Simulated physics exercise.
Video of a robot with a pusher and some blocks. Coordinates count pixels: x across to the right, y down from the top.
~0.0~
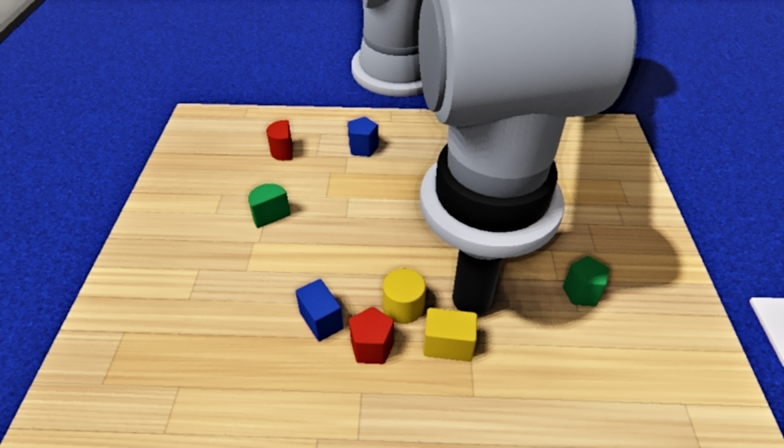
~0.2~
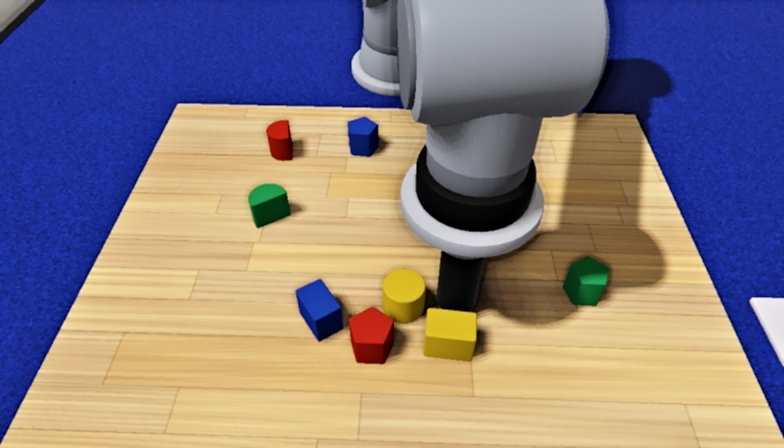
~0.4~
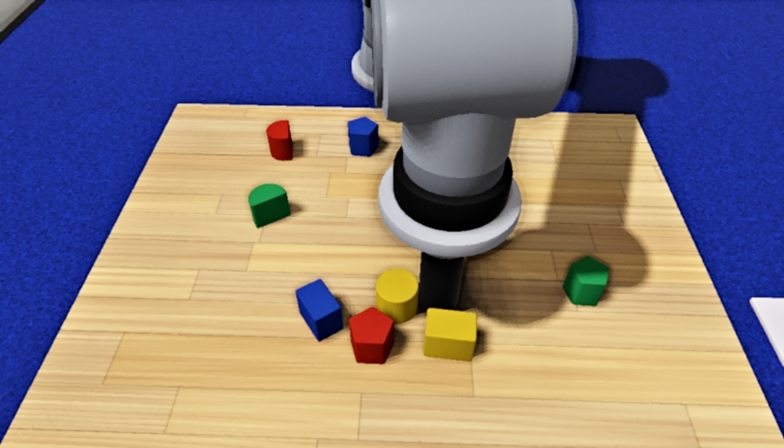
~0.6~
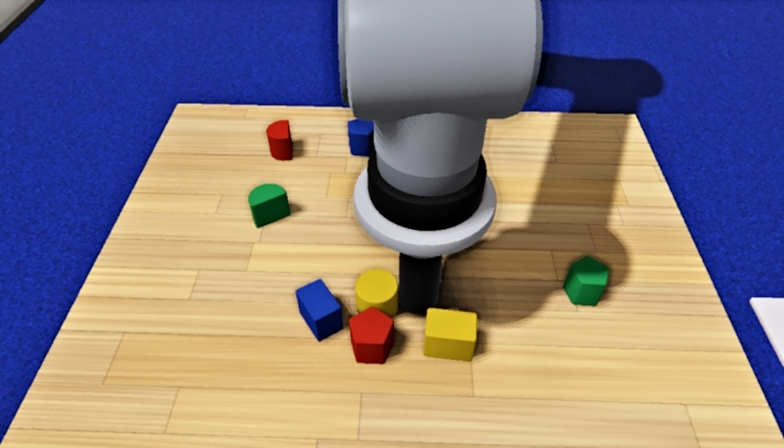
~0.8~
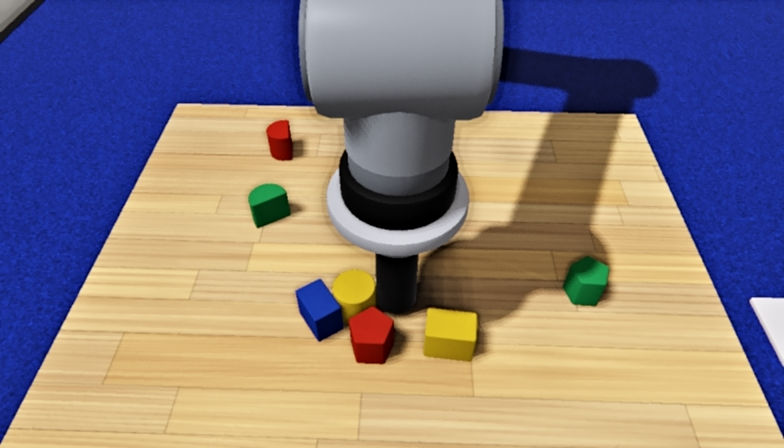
On a wooden board, a robot arm's black pusher slides the yellow cylinder left among scattered blocks.
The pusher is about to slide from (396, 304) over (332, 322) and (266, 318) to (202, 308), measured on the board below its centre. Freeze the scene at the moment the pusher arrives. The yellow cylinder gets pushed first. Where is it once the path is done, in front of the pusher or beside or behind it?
Pushed along.
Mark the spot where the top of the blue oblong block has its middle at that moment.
My best guess is (129, 337).
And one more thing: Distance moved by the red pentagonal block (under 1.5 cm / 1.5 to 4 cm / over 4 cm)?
Below 1.5 cm.
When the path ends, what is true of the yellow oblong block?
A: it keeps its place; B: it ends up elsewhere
I choose A.
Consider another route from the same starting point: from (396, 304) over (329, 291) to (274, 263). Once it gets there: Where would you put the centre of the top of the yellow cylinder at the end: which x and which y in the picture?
In the picture, it is at (271, 284).
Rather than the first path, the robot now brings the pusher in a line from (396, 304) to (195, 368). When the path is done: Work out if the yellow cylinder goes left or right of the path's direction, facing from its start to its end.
The shift is to the right of that direction.
What follows on the original path. One third of the way, pusher at (330, 316); blue oblong block at (246, 307), turned 15° clockwise; yellow cylinder at (284, 300); red pentagonal block at (362, 331), turned 40° anticlockwise.
Two thirds of the way, pusher at (263, 311); blue oblong block at (176, 317); yellow cylinder at (214, 302); red pentagonal block at (362, 331), turned 40° anticlockwise.
At the end, pusher at (199, 302); blue oblong block at (129, 337), turned 45° anticlockwise; yellow cylinder at (150, 305); red pentagonal block at (362, 331), turned 40° anticlockwise; yellow oblong block not moved.
